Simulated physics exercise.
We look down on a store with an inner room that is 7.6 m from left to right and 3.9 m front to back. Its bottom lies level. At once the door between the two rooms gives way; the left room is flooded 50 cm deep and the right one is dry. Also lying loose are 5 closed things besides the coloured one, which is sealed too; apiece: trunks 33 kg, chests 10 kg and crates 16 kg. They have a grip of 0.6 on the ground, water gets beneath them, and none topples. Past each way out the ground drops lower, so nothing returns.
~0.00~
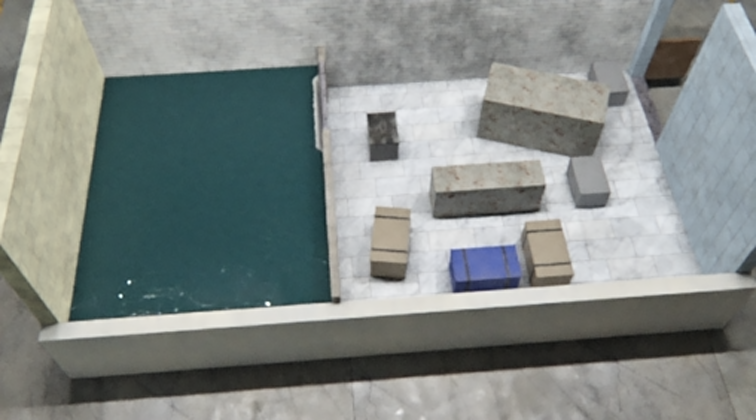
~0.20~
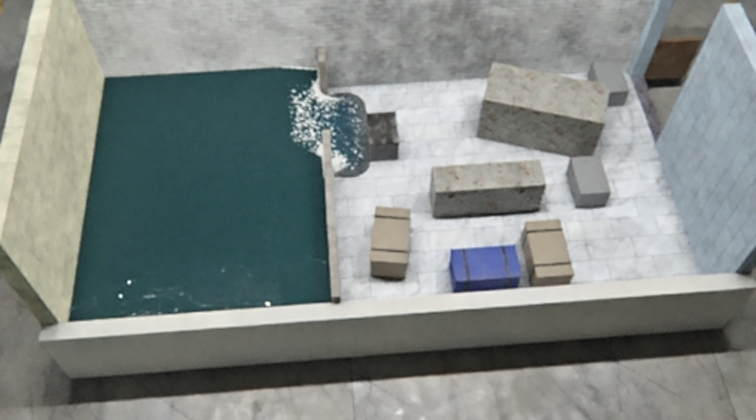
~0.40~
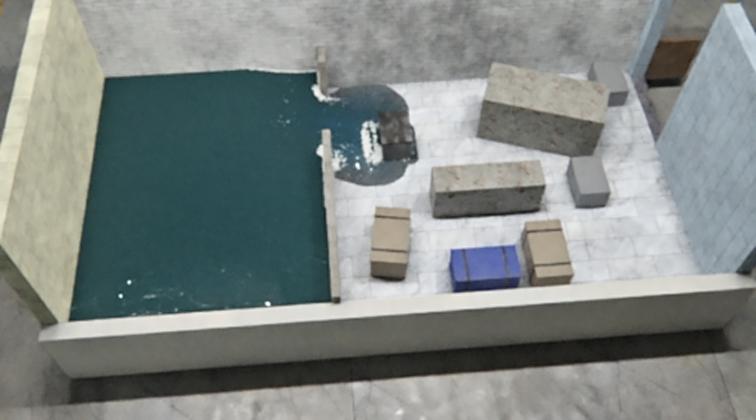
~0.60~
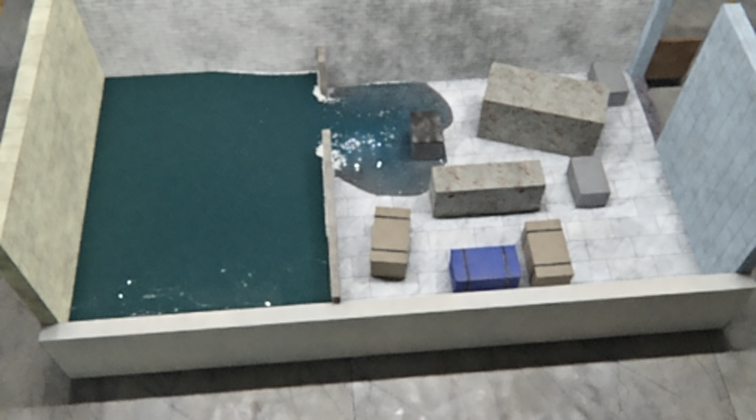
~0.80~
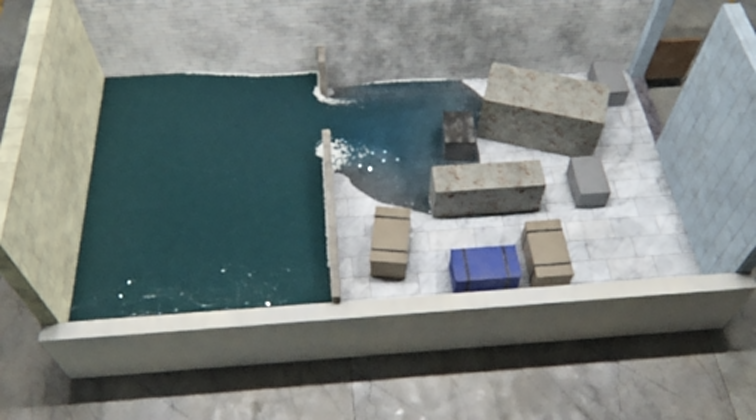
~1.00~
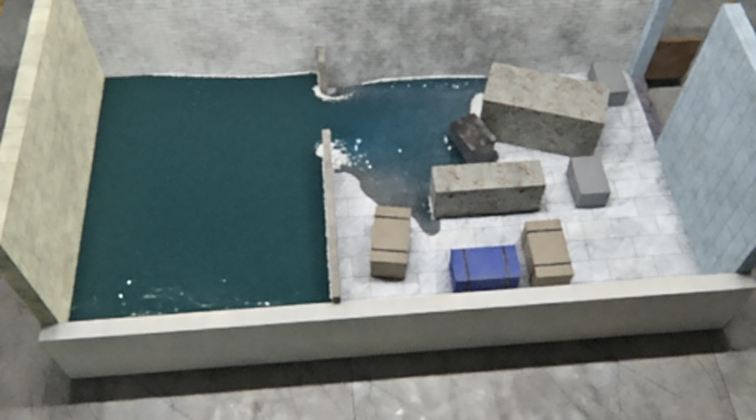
In this clip, dark water bursts through a gap in the partition from the left room and spreads across the pale floor, pushing a dark box rightward toward large stone-like blocks, while the blue trunk and other boxes stay still.
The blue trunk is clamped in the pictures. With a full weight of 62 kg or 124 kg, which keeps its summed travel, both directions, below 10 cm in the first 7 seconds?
62 kg already.
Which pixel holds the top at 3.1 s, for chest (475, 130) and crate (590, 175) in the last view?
They should sit about (642, 205) and (682, 224) in the last view.
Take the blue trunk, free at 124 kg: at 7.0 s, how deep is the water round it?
About 10 cm.
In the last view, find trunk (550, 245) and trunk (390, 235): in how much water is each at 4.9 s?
Close to 6 and 3 centimetres.
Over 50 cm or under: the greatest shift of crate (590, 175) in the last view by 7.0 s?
Verdict: Crosses the line.
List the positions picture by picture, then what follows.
The first picture shows the blue trunk at (486, 263) rests on the ground; 11.7 m2 under water; 0 of 6 have shifted.
The second picture shows the blue trunk at (486, 263) rests on the ground; 12.5 m2 under water; 0 of 6 have shifted.
The third picture shows the blue trunk at (486, 263) rests on the ground; 13.4 m2 under water; 1 of 6 have shifted.
The fourth picture shows the blue trunk at (486, 263) rests on the ground; water covers 14.5 m2; 1 of 6 have shifted.
The fifth picture shows the blue trunk at (486, 263) rests on the ground; water covers 15.5 m2; 1 of 6 have shifted.
The sixth picture shows the blue trunk at (486, 263), on the bottom; water covers 16.3 m2; 1 of 6 have shifted.
After 1.4 s the blue trunk would be 0 cm from its start with 62 kg and 0 cm from its start with 124 kg; 0 cm of water round it then.
After 3.1 s the blue trunk would be 0 cm from its start with 62 kg and 0 cm from its start with 124 kg; 1 cm of water round it then.
After 4.9 s the blue trunk would be 0 cm from its start with 62 kg and 0 cm from its start with 124 kg; 2 cm of water round it then.
After 7.0 s the blue trunk would be 0 cm from its start with 62 kg and 0 cm from its start with 124 kg; 10 cm of water round it then.
